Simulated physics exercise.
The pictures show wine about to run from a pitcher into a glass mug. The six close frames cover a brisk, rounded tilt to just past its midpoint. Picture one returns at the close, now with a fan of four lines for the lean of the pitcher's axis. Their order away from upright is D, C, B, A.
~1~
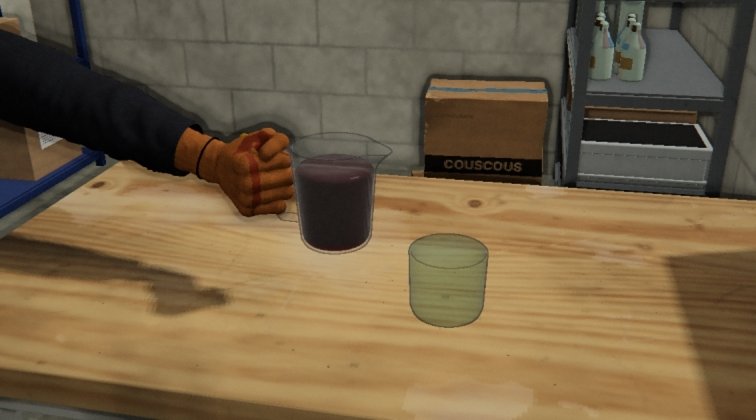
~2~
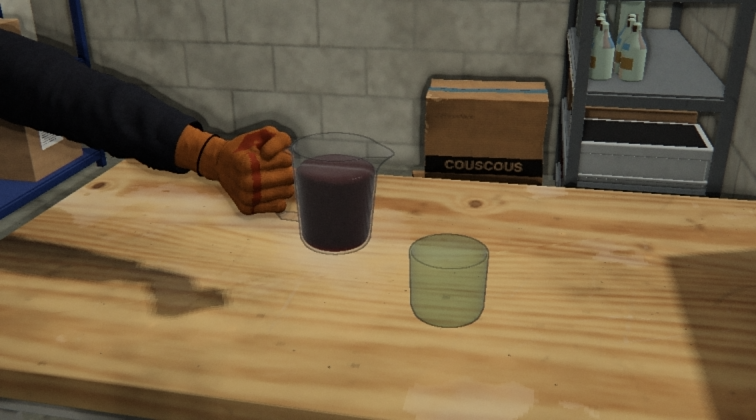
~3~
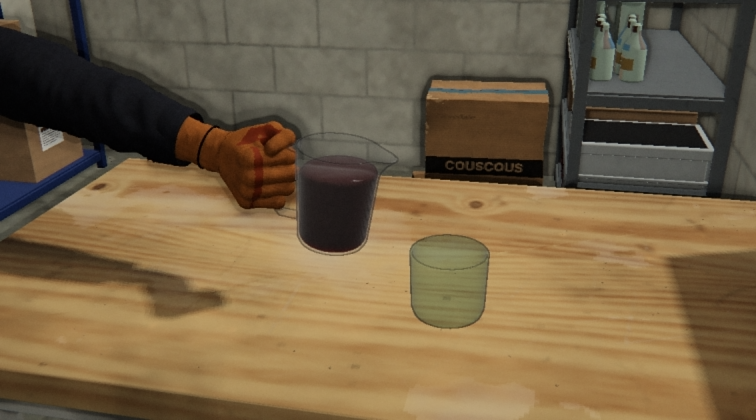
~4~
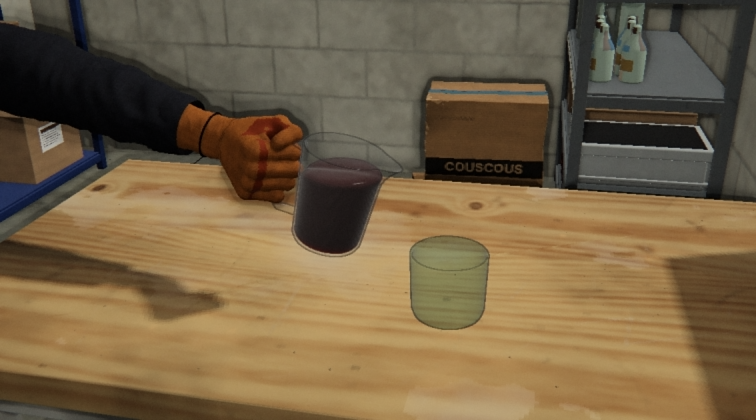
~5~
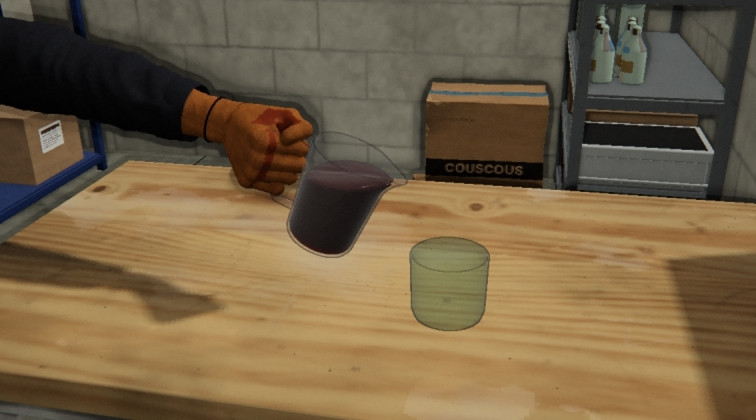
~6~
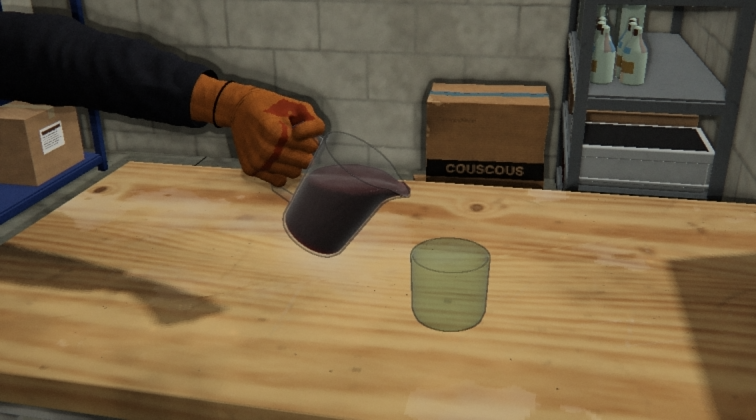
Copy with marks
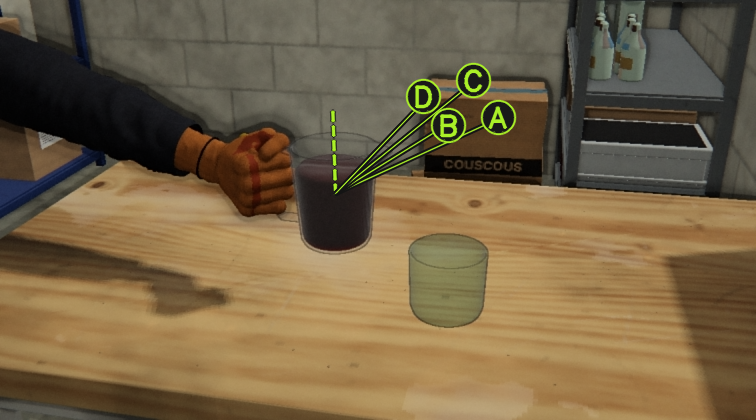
At first, an orange-gloved hand holds a clear pitcher of dark purple liquid nearly upright on a wooden table, left of a greenish glass container. The hand then tilts the pitcher steadily to the right, and the liquid shifts toward the lip, with none leaving it, while the container stays still.
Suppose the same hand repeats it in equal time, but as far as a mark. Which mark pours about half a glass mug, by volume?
Go for A.
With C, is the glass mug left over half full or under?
Under.
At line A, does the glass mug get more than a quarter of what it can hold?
Yes.
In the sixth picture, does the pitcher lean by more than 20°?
Yes, it does.
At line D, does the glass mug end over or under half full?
Under.
On the marked copy, A at (483, 125); B at (432, 133); C at (461, 92); D at (413, 111).
With A, the glass mug ends with about 49 % of what it can hold.
With B, the glass mug ends with about 36 % of what it can hold.
With C, the glass mug ends with about 26 % of what it can hold.
With D, the glass mug ends with about 16 % of what it can hold.
